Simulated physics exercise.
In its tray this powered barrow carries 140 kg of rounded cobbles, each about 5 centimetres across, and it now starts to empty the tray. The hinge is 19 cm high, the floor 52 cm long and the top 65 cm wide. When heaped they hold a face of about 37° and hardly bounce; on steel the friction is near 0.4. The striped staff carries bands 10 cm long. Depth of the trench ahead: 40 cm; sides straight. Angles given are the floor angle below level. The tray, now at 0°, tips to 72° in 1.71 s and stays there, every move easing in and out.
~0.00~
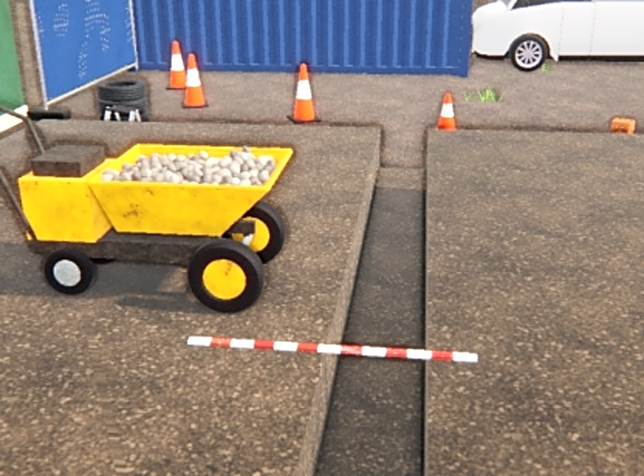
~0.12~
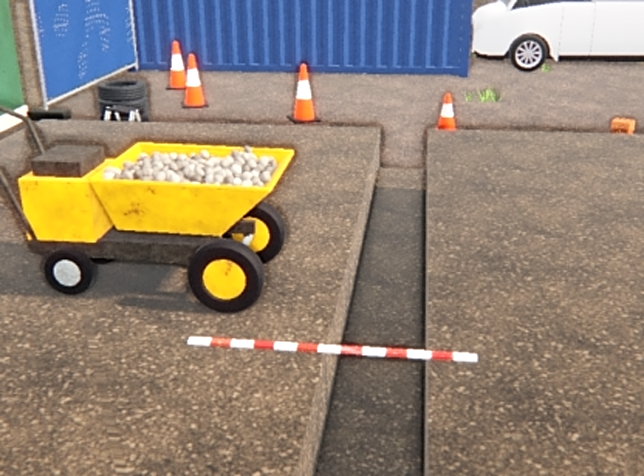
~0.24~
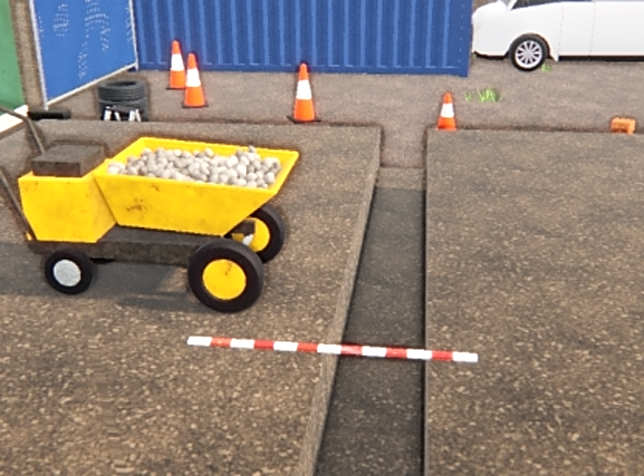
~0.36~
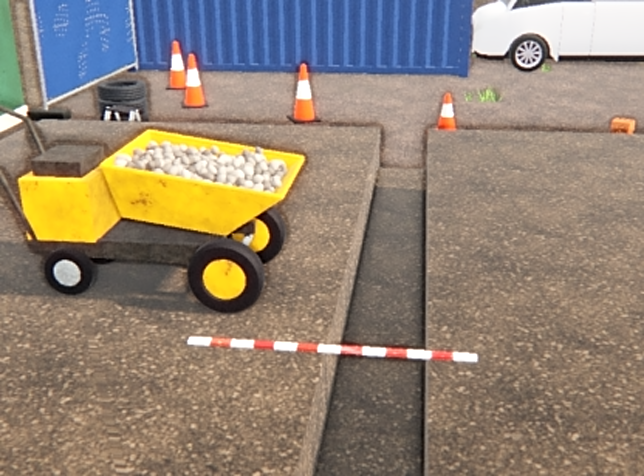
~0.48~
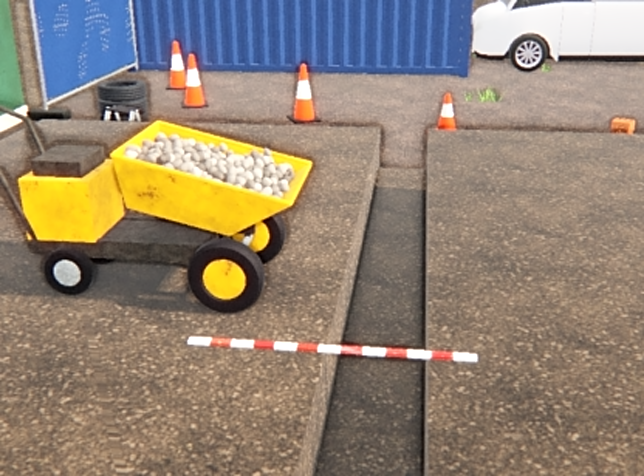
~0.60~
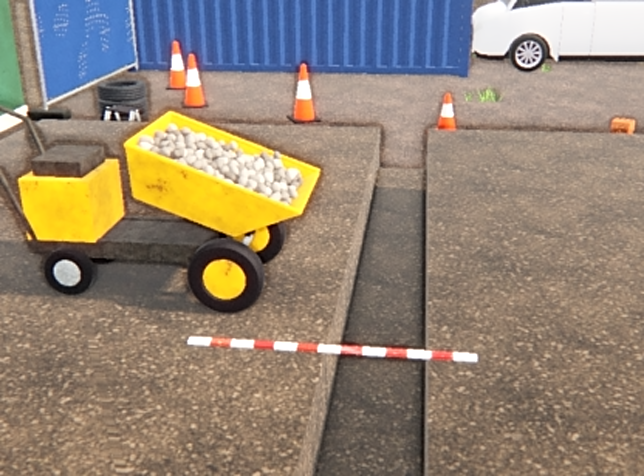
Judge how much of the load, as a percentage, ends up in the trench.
Around 100 %.
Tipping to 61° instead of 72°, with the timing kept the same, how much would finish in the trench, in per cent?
Roughly 100% would end there.
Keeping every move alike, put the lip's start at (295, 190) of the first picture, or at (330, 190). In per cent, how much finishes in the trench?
About 100 per cent from the first spot, about 65 from the second.
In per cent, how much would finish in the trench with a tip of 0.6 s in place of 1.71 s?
My guess is near 100 percent.
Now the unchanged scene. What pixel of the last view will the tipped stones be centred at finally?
At about pixel (389, 348) in the last view.
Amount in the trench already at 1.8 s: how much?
Approx. 70 % of the load.
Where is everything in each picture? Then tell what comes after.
In the first picture, the tray is at 0°, its lip at (268, 189); the top of the load is at (214, 161).
In the second picture, the tray is at 1°, its lip at (269, 190); the top of the load is at (208, 160); the stones move at 0.1 m/s on average.
The third picture shows lip at (274, 193), floor tilted 4°, highest stones at (179, 161); the stones move at 0.2 m/s on average.
The fourth picture shows lip at (282, 197), floor tilted 8°, highest stones at (165, 153); the stones move at 0.3 m/s on average.
The fifth picture shows lip at (291, 204), floor tilted 14°, highest stones at (163, 144); the stones move at 0.4 m/s on average.
The sixth picture shows lip at (300, 213), floor tilted 20°, highest stones at (173, 135); the stones move at 0.5 m/s on average.
After 1.3 s the floor is at 61°; 97 % in the tray, 1 % short of the trench, 2 % in the trench; the foremost stones are at (361, 275).
After 1.8 s the floor is at 72°; 29 % in the tray, 71 % in the trench; the foremost stones are at (421, 353).
After 2.2 s the floor is at 72°; 6 % in the tray, 94 % in the trench; the foremost stones are at (420, 345).
After 4.1 s the floor is at 72°; 0 % in the tray, 100 % in the trench; the foremost stones are at (420, 330).
